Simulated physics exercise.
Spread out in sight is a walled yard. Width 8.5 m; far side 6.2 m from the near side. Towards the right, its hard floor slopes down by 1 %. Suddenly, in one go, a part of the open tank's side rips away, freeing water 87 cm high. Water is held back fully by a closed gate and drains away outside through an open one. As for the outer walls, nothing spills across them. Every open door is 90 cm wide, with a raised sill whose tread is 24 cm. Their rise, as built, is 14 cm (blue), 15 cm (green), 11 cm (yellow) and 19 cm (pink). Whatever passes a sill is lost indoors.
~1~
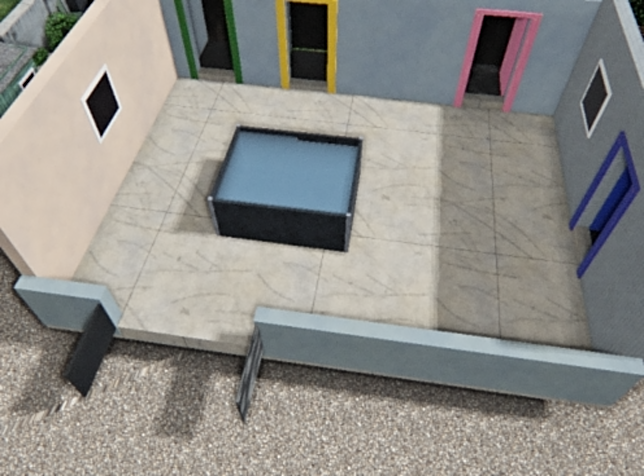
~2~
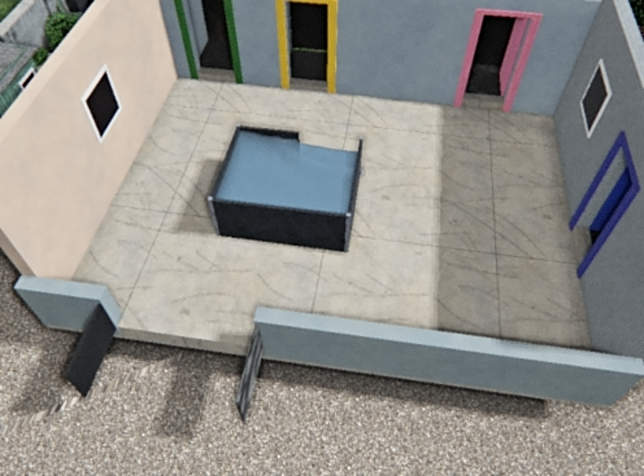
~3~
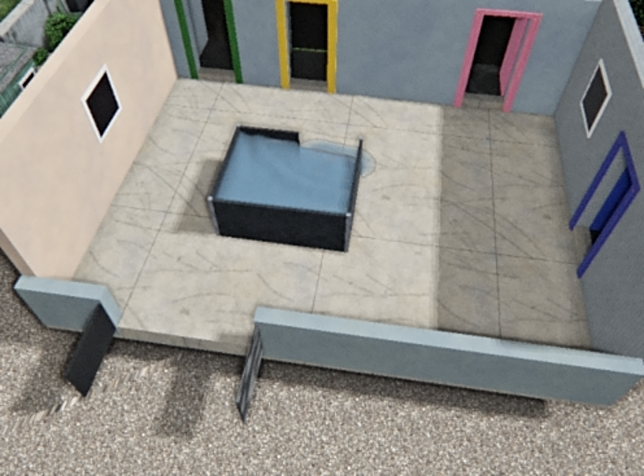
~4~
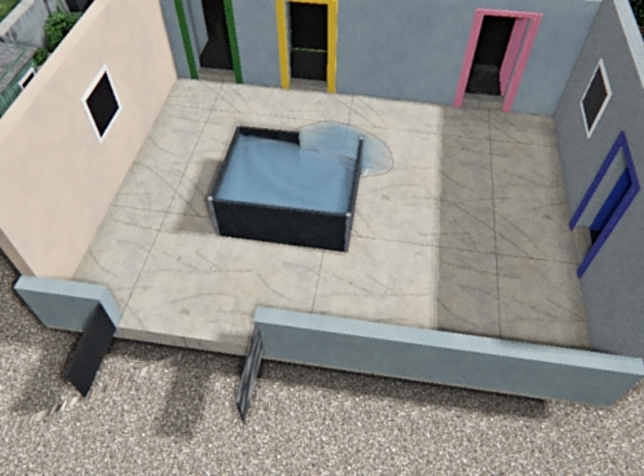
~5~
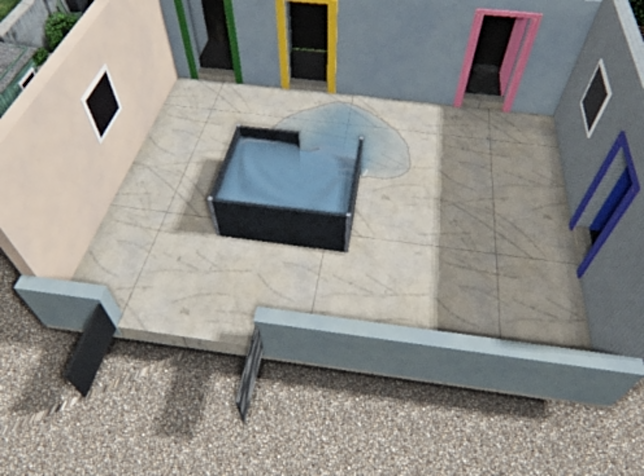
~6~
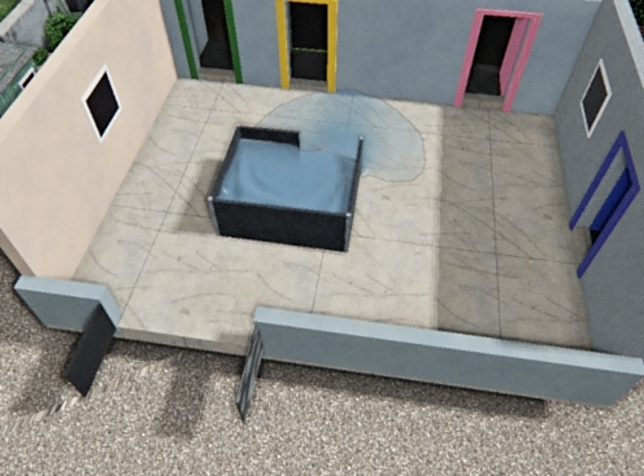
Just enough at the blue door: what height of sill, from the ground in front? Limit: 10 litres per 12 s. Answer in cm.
Some 5 cm.
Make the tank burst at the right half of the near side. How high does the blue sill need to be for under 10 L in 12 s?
About 13.0 cm.
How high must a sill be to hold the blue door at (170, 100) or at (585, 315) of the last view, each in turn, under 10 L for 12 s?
Roughly 16 cm for the first and 11.0 cm for the second.
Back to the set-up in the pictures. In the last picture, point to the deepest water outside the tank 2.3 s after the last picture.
Around (544, 117).
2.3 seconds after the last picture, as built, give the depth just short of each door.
In cm: Blue 0, green 7, yellow 24, pink 14.
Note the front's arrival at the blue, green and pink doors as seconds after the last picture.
The blue door at 2.4 seconds, the green door at 0.8 seconds, the pink door at 0.7 seconds.
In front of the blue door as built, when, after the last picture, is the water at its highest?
I'd say near 5.0 seconds.
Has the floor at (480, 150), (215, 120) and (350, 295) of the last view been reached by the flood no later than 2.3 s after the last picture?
So the three spots come out swamped, swamped, spared, in that order.
Then, 0.7 s after the last picture water covers 20 % of the floor, deepest (46 cm) near (355, 97); it has not reached the blue door.
Then, 2.3 s after the last picture water covers 35 % of the floor, deepest (38 cm) near (544, 117); it has not reached the blue door.
Then, 11.3 s after the last picture water covers 100 % of the floor, deepest (12 cm) near (59, 304); 6 cm at the blue door, 0 litres in over its 14 cm sill.
At the blue door as built, the water peaked near 8 cm, 5.1 s after the last picture.
With a sill of 4 cm, 24 litres would have come in within the 12 s; with 6.5 cm, 3 litres. So under 10 litres takes about 5 cm.
